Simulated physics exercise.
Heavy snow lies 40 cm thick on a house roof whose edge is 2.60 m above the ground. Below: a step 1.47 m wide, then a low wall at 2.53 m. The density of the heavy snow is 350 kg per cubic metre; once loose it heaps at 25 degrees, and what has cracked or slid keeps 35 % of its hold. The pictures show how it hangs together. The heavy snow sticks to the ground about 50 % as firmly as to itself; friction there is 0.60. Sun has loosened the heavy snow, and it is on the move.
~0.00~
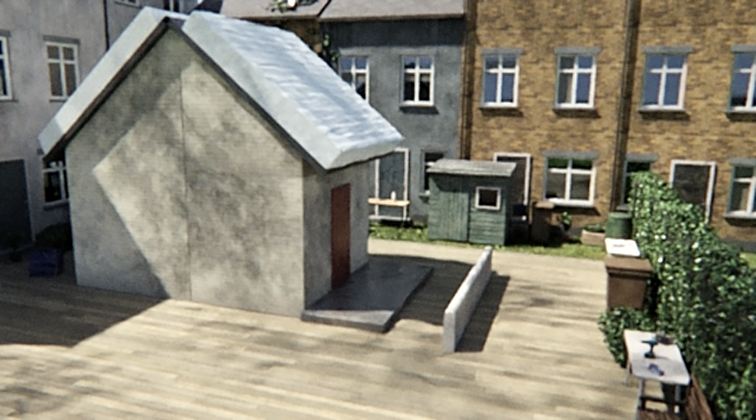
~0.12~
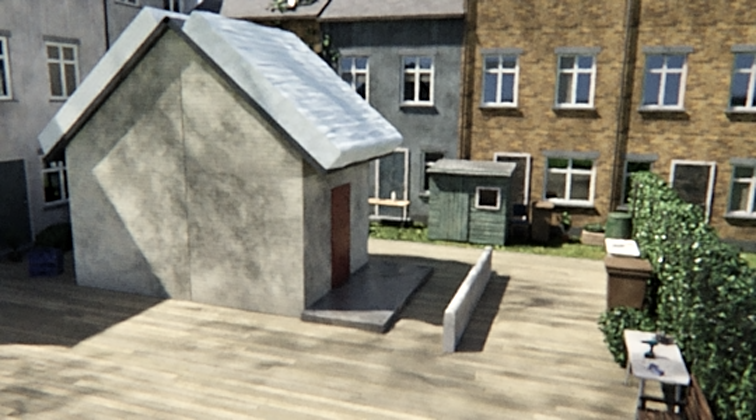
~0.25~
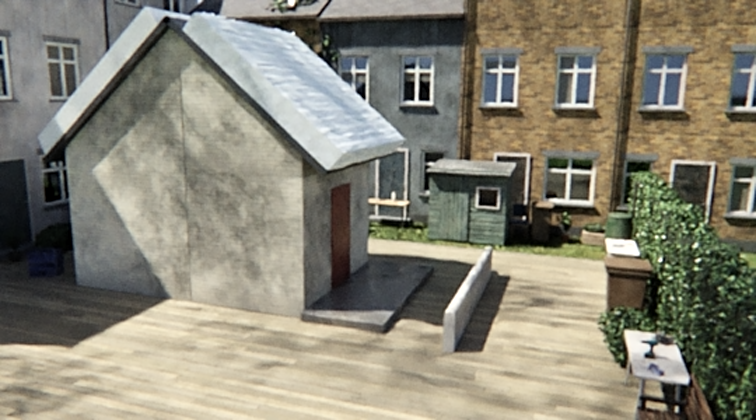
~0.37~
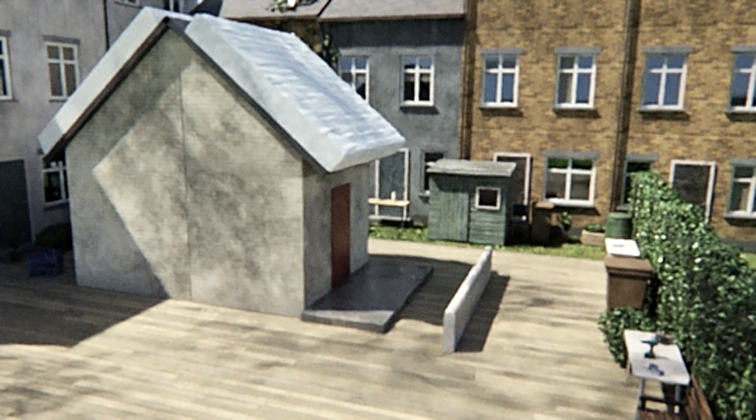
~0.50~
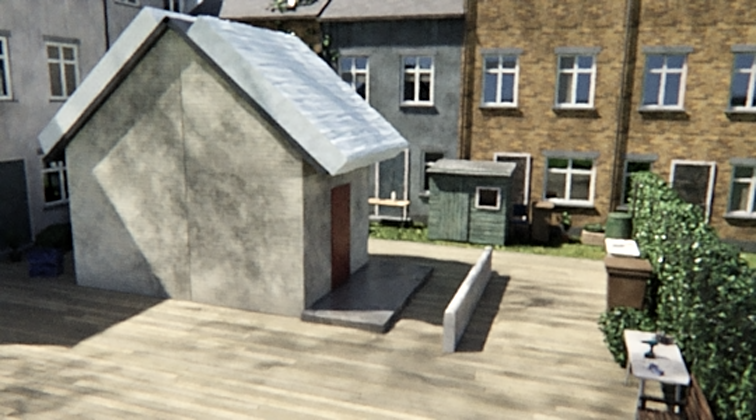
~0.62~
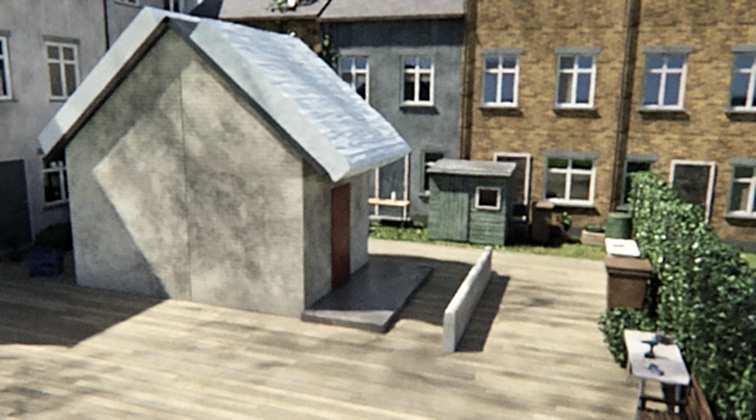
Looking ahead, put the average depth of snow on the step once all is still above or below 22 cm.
It comes out above 22 cm.
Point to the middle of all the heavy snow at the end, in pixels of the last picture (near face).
Near (400, 313).
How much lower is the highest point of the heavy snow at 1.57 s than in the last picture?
Roughly 0.8 m.
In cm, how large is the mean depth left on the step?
Some 30 cm.
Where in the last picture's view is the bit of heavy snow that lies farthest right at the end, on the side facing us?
Near (526, 355).
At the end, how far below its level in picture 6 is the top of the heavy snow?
Roughly 4.1 m.
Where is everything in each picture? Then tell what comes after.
Leading edge of the heavy snow at (339, 154), 4 % of it past the eaves, in one piece, in the first picture.
Leading edge of the heavy snow at (340, 154), its middle shifted 9 mm, 4 % of it past the eaves, in one piece, in the second picture.
Leading edge of the heavy snow at (341, 155), its middle shifted 3.4 cm, 5 % of it past the eaves, in one piece, in the third picture.
Leading edge of the heavy snow at (343, 158), its middle shifted 7.6 cm, 6 % of it past the eaves, in one piece, in the fourth picture.
Leading edge of the heavy snow at (346, 162), its middle shifted 14 cm, 8 % of it past the eaves, in one piece, in the fifth picture.
Leading edge of the heavy snow at (350, 165), its middle shifted 22 cm, 11 % of it past the eaves, cracking, in the sixth picture.
After 1.06 s, 90 % of the snow is still up on the roof and 10 % is falling or down.
After 1.57 s, 70 % of the snow is still up on the roof and 30 % is falling or down.
After 2.09 s, 40 % of the snow is still up on the roof and 60 % is falling or down.
After 2.60 s, none of the snow is still up on the roof and all is falling or down.
After 4.20 s, at the end, none of the snow is still up on the roof and the snow on the step is 30 cm deep on average.
